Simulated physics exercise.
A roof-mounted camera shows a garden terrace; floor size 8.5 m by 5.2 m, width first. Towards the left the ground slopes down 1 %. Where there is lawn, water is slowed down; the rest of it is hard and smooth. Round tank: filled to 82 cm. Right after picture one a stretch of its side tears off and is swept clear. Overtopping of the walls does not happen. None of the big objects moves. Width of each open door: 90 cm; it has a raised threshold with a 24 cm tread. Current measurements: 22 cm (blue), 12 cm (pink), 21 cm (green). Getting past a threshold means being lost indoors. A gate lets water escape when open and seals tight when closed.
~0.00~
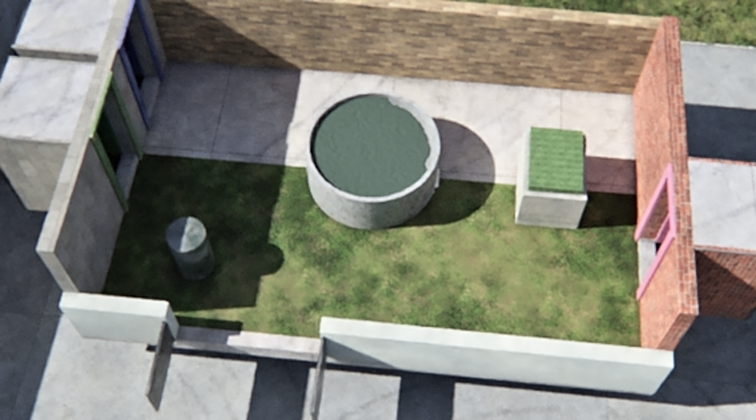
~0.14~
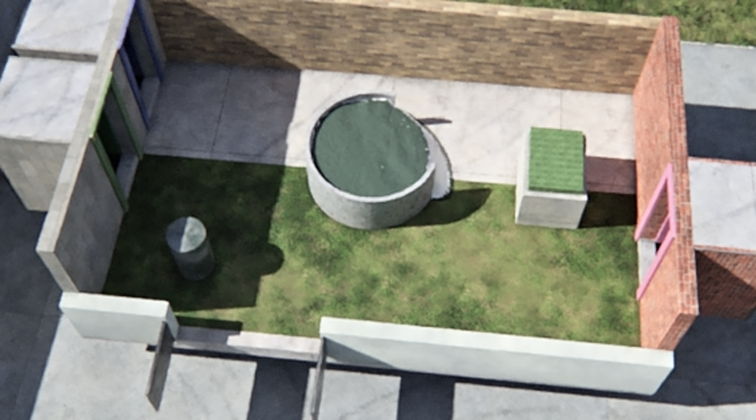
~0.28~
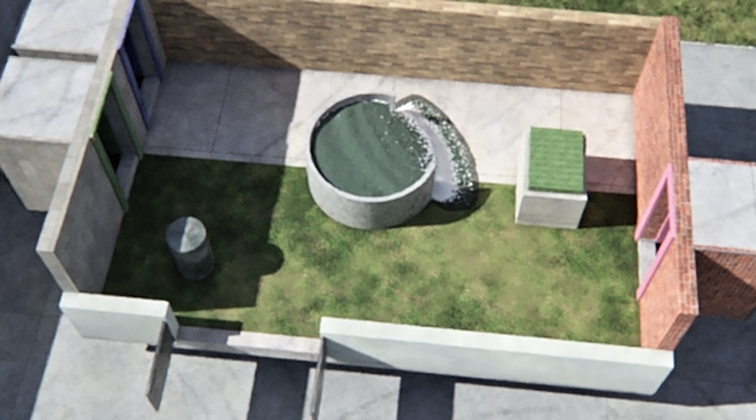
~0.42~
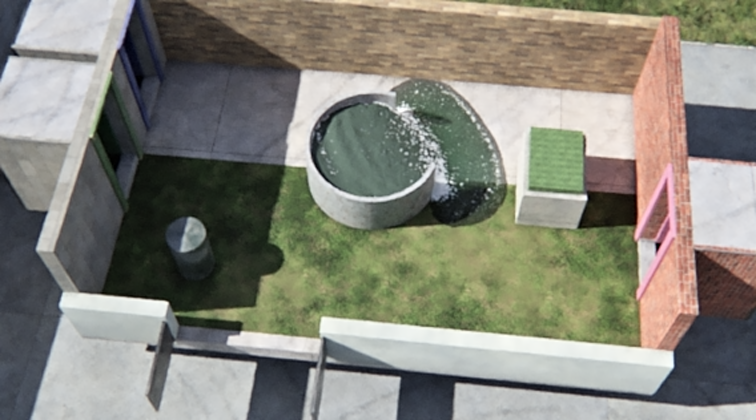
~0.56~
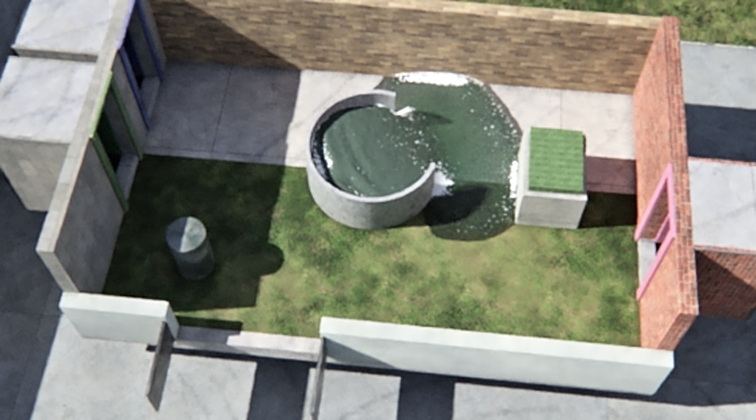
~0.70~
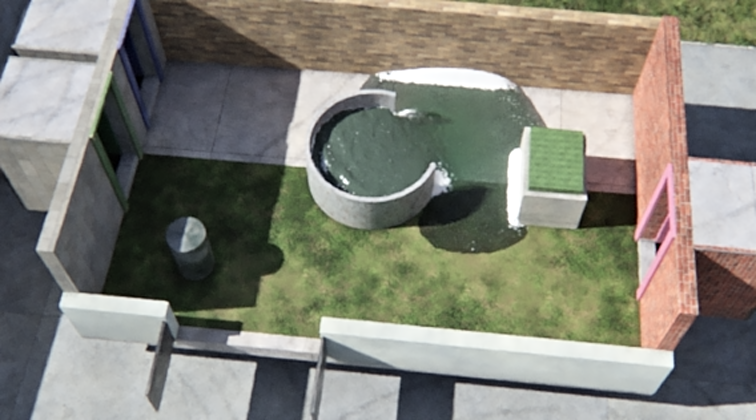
At the start, a round tank full of dark green water stands still on a walled terrace of paving and lawn. Its right side breaks open and water pours out, foaming, then spreads across the paving and grass to the back wall and around the grass-topped block, while the tank's level drops.
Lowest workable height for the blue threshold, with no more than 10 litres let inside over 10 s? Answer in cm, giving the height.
I would say 6 cm.
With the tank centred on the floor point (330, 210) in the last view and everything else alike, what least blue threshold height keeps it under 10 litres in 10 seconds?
Near 6.5 cm.
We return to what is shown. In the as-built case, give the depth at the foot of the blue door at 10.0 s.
7.5 cm.
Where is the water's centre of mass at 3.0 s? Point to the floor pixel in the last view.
Centre of mass: About (494, 165) px.
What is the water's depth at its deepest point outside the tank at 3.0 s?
Max depth: Near 34 cm.
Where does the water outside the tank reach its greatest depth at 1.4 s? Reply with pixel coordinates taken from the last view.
At about pixel (632, 102).
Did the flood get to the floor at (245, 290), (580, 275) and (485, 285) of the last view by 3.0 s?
Point by point, the first is spared, the second awash and the third awash.
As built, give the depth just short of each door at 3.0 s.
In cm - blue: 0, pink: 10, green: 0.
After 1.4 s water covers 25 % of the floor, deepest (55 cm) near (632, 102); it has not reached the blue door.
After 3.0 s water covers 55 % of the floor, deepest (34 cm) near (622, 117); it has not reached the blue door.
After 10.0 s water covers 95 % of the floor, deepest (10 cm) near (416, 347); 8 cm at the blue door, 0 litres in over its 22 cm threshold.
At the blue door as built, the water arrived by 4.2 s and peaked near 10 cm at 8.6 s.
With a threshold of 5.5 cm, 14 litres would have come in within the 10 s; with 7.5 cm, 4 litres. So under 10 litres takes about 6 cm.
